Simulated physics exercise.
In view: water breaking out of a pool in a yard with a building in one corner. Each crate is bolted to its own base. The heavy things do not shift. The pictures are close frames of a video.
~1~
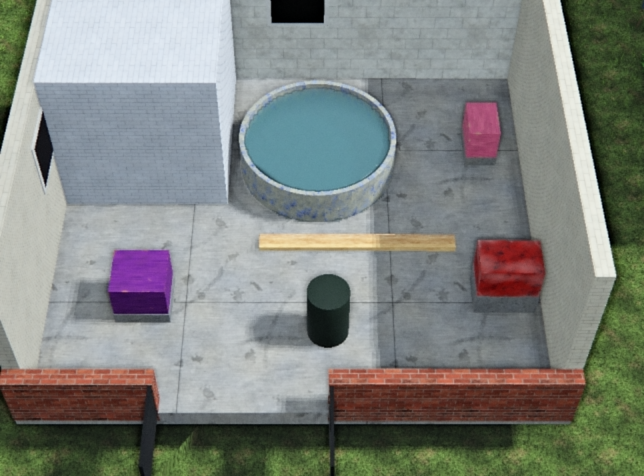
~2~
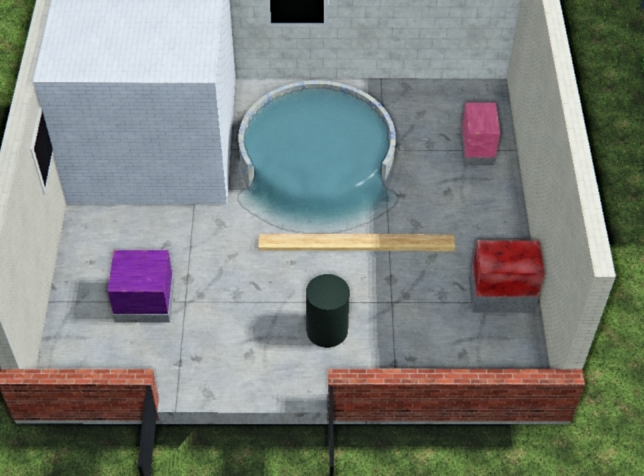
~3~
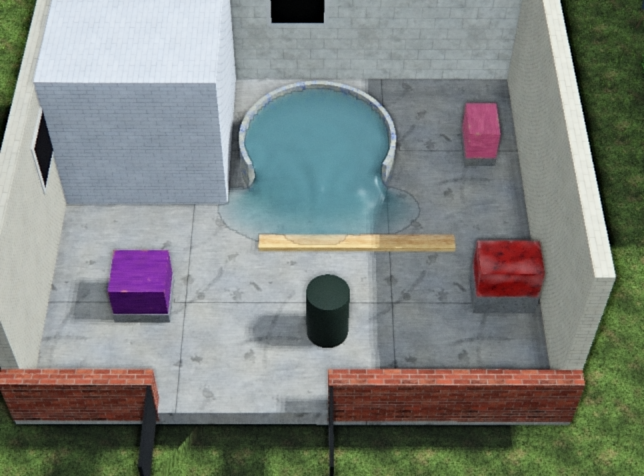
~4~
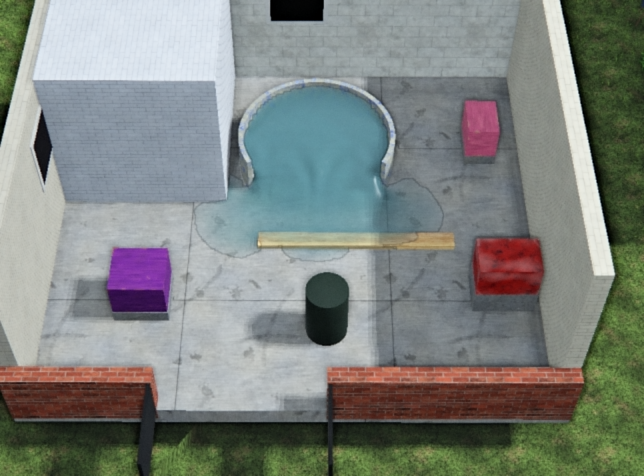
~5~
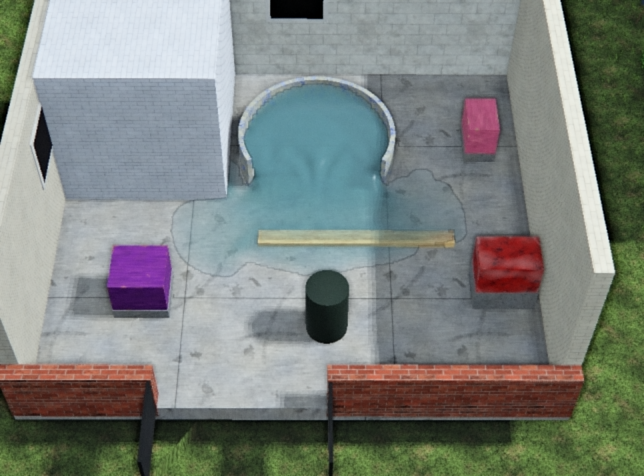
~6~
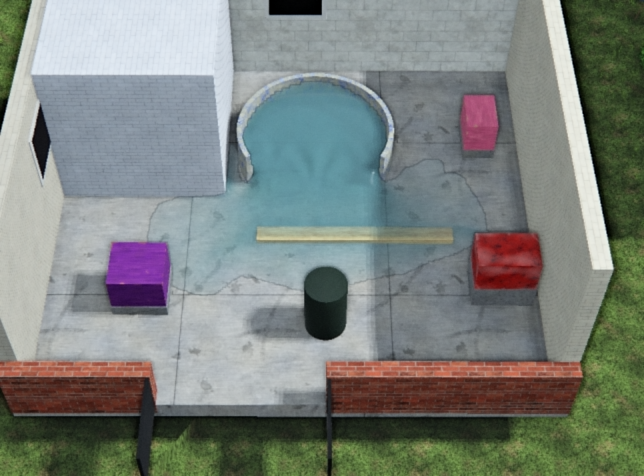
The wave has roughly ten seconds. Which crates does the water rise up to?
In the end: The pink crate stays dry; the purple crate stays dry; the red crate stays dry.
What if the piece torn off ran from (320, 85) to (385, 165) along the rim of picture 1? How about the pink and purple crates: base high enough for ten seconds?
One by one: The pink crate ends up wet; the purple crate remains dry.
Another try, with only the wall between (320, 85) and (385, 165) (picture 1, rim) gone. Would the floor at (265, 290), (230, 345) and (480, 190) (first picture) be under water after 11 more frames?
One after the other: No water, clear, awash.
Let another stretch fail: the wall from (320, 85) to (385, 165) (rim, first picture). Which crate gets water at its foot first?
The one in pink.
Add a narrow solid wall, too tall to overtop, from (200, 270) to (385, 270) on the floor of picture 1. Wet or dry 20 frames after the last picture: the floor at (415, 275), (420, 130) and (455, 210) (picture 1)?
One after the other: Covered, not flooded, under water.
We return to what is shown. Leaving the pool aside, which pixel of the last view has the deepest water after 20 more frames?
I would point to (518, 389).
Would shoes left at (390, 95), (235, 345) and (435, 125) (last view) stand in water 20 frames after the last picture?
In turn: No water, under water, no water.
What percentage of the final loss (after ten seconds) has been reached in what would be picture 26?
Close to 45 %.
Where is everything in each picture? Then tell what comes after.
In the first picture, the pool at (318, 139) is whole and still.
In the second picture, the front is at (391, 196), out from the gap at (317, 212).
In the third picture, the front is at (411, 202), out from the gap at (317, 213).
In the fourth picture, water pours out at (316, 212) and has run to (433, 206).
In the fifth picture, the front is at (460, 234), out from the gap at (317, 210).
In the sixth picture, water pours out at (315, 207) and has run to a hidden place.
A moment on, water covers 50 % of the floor; the pink crate water round its plinth, the purple crate water round its plinth, the red crate water round its plinth.
Next, water covers 65 % of the floor; the pink crate water round its plinth, the purple crate water round its plinth, the red crate water round its plinth.
Then, water covers 80 % of the floor; the pink crate water round its plinth, the purple crate water round its plinth, the red crate water round its plinth.
Later, water covers 90 % of the floor; the pink crate water round its plinth, the purple crate water round its plinth, the red crate water round its plinth.
In the end, water covers 95 % of the floor; the pink crate stayed above the water, the purple crate stayed above the water, the red crate stayed above the water.
